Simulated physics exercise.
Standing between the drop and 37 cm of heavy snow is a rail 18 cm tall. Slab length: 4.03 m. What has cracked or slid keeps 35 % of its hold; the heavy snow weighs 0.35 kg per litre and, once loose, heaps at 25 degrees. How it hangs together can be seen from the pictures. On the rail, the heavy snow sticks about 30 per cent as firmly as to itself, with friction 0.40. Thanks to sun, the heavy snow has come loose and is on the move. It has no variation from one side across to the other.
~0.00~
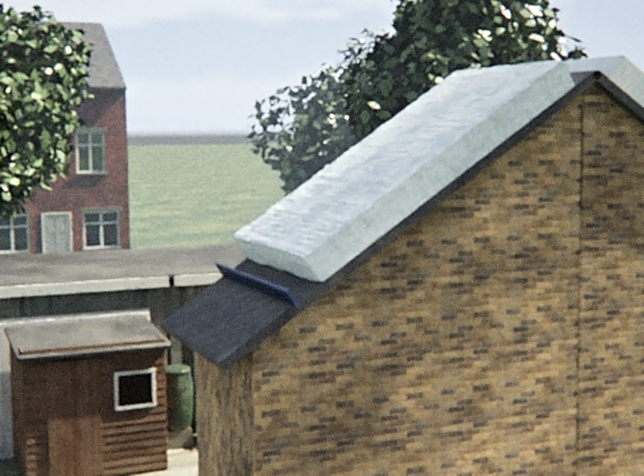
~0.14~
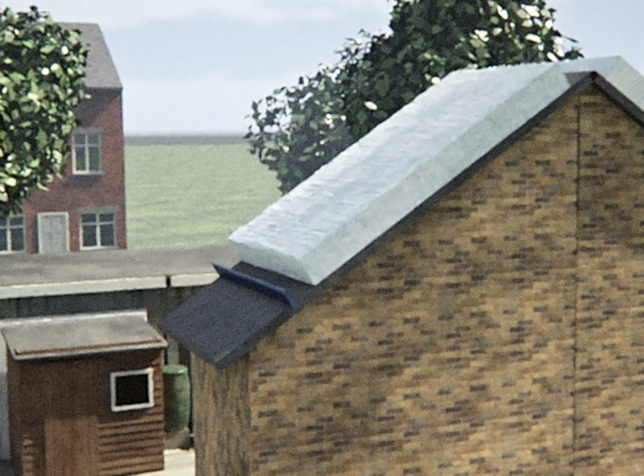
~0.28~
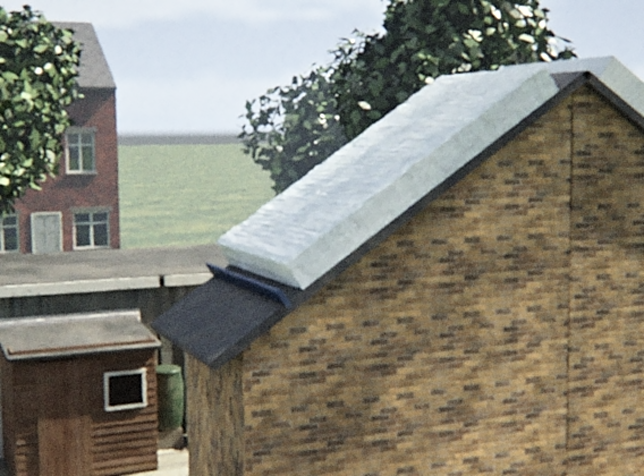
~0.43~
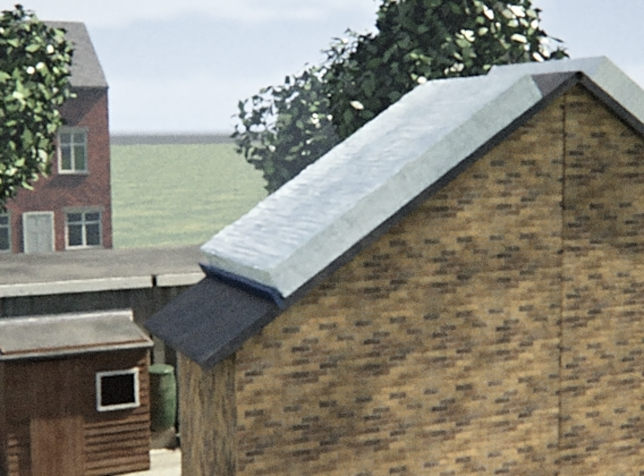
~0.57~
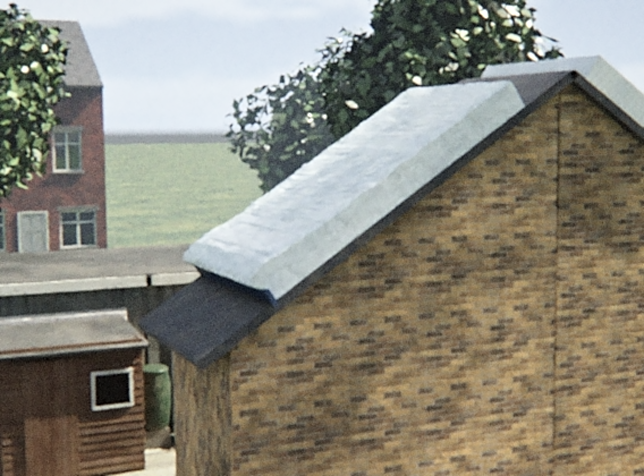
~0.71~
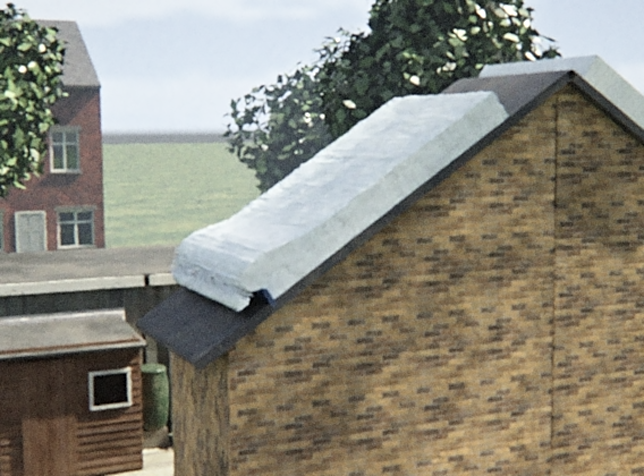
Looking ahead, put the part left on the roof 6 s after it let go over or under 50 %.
My bet is south of 50 %.
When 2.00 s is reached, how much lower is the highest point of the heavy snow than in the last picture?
Measured change: Around 1.4 m.
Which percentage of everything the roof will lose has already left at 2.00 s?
60 %.
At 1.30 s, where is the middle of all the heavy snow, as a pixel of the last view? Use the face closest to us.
Approximately at pixel (302, 256).
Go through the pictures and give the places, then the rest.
In the first frame, leading edge of the heavy snow at (307, 260).
In the second frame, leading edge of the heavy snow at (301, 262), its middle shifted 3.4 cm.
In the third frame, leading edge of the heavy snow at (289, 267), its middle shifted 12 cm.
In the fourth frame, leading edge of the heavy snow at (270, 275), its middle shifted 28 cm, 1 % of it past the rail, in one piece.
In the fifth frame, leading edge of the heavy snow at (251, 280), its middle shifted 47 cm, 4 % of it past the rail, in one piece.
In the sixth frame, leading edge of the heavy snow at (237, 298), its middle shifted 69 cm, 9 % of it past the rail, cracking.
After 1.30 s, 90 % of the snow is on the roof.
After 2.00 s, 52 % of the snow is on the roof.
After 2.70 s, 30 % of the snow is on the roof.
After 3.40 s, 24 % of the snow is on the roof.
After 6.00 s, at the end, 22 % of the snow is on the roof.
